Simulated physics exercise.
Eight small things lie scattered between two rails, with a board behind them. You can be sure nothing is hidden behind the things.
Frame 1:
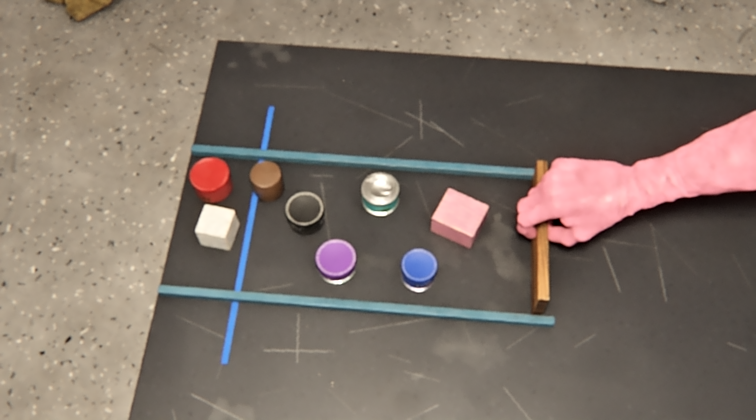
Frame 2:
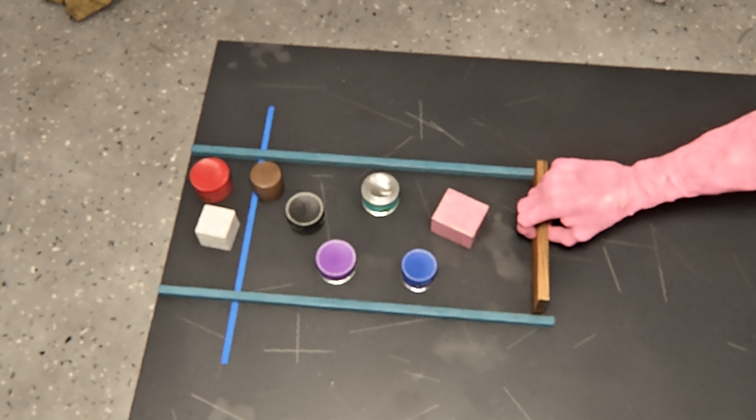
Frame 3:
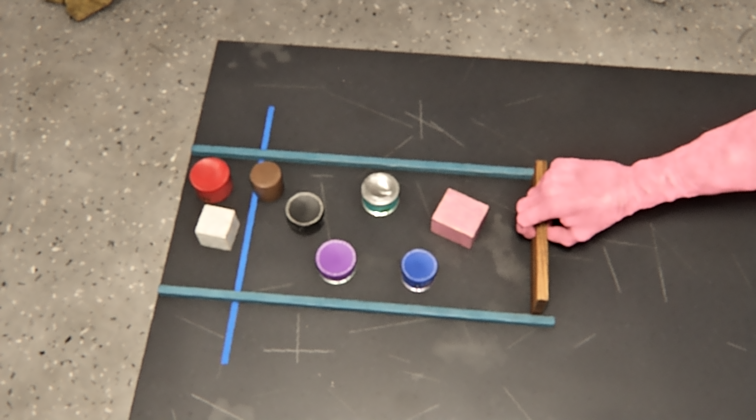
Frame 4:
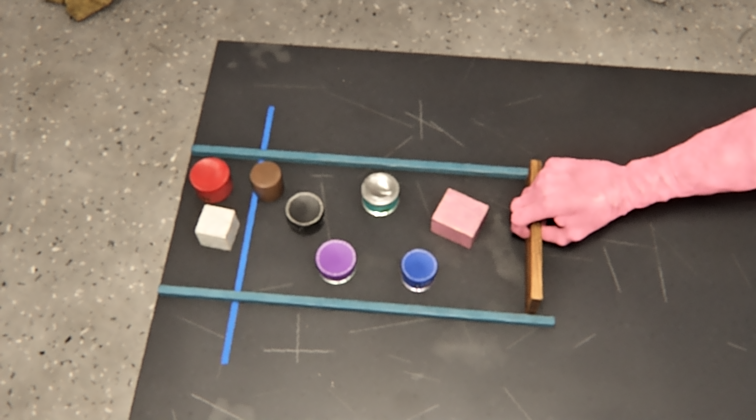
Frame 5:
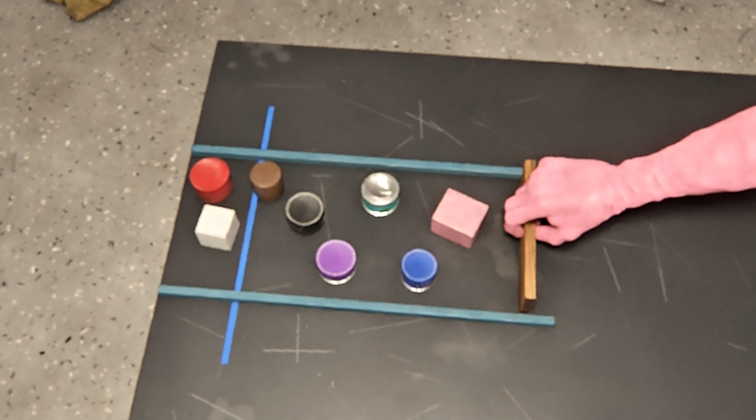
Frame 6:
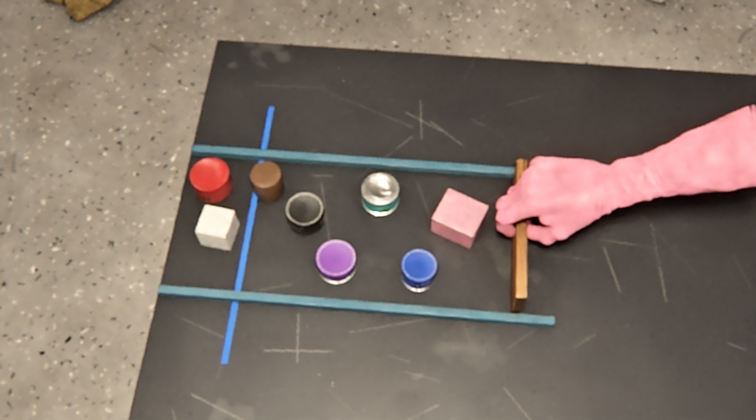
On a black, scratched tabletop above a speckled grey floor, seen from overhead, two teal rails run across the surface. Between them sit a red tub and white block at left, a brown lid by a blue tape strip, black, purple, turquoise and blue containers, and a pink block. A pink-coloured hand at right slides the upright wooden board slightly left, while the objects and camera stay still.
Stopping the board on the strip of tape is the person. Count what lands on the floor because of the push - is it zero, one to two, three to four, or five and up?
The table loses one, maybe two.
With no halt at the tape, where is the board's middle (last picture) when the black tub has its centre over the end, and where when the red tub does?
The black tub gives roughly (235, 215), the red tub roughly (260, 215).
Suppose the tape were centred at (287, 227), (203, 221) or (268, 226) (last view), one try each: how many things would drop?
0, 5, 0.
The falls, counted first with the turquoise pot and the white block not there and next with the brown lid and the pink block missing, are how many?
Falls come to 0 the first time and 0 the other time.
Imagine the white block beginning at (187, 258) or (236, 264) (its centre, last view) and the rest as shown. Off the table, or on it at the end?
In that order, it survives; stays on.
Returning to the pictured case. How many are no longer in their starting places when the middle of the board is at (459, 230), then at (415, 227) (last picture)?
1 and 3.
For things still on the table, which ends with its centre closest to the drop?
It's the black tub.
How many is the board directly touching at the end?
At rest, 3 are in contact.
Soon after, none off yet; red tub at rest near (212, 181); white block at rest near (218, 228); brown lid at rest near (267, 182).
By the end, the number that fall off is one or two; fallen, white block and red tub.
